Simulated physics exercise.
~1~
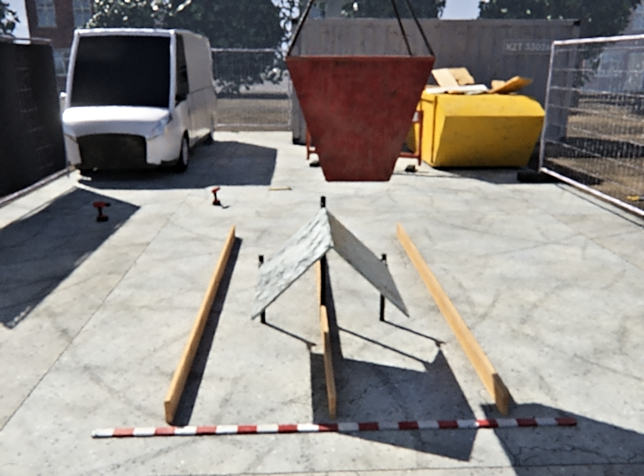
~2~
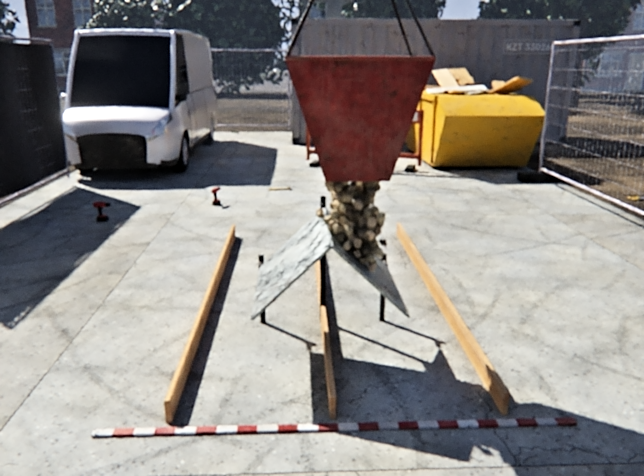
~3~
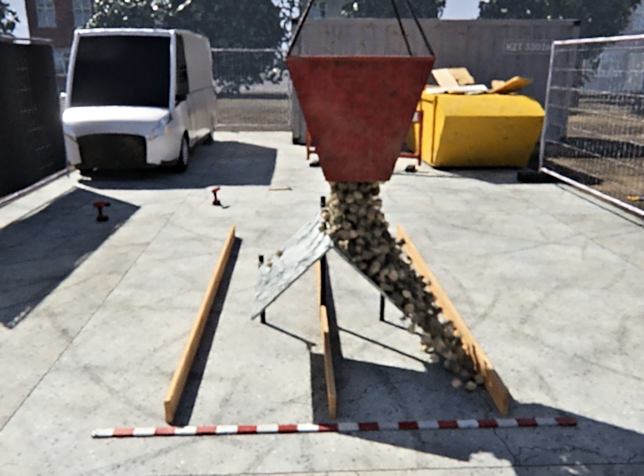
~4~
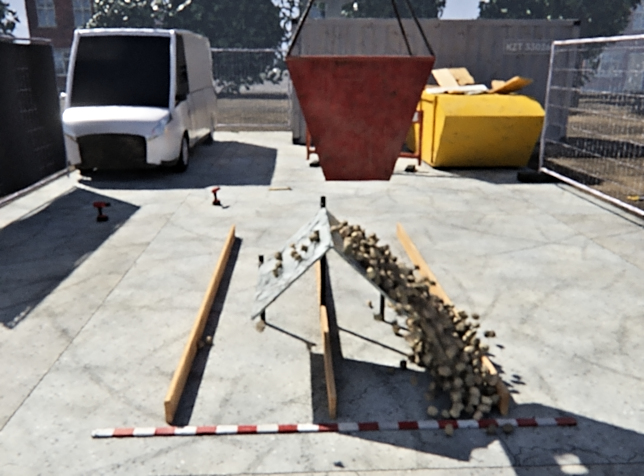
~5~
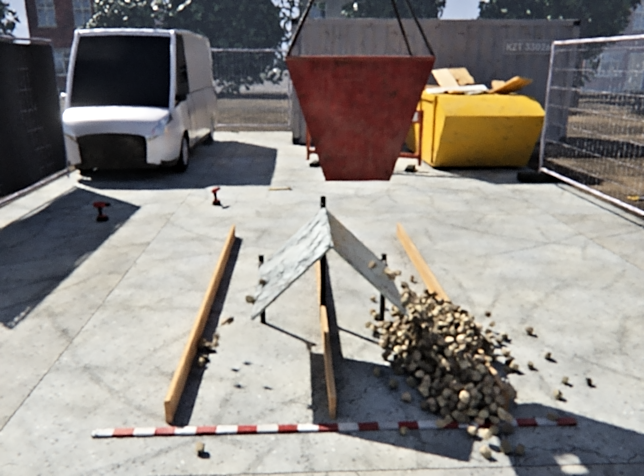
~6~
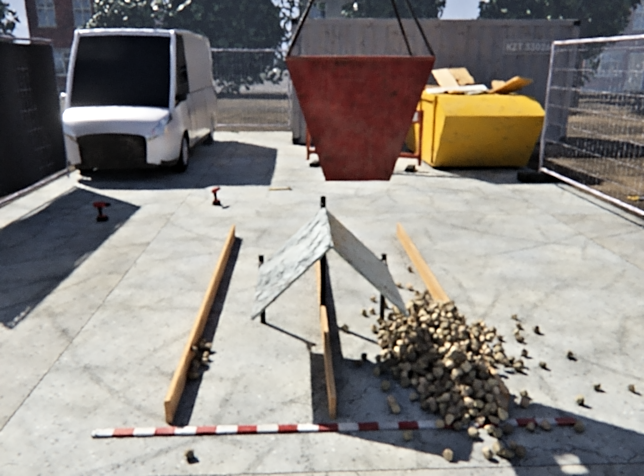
The video shows a red hopper hanging over a peaked steel sheet between wooden planks in a paved yard. Stones pour from it, slide mostly down the right slope, and settle in a heap over the right plank, with a few strays in the left bay and beyond.
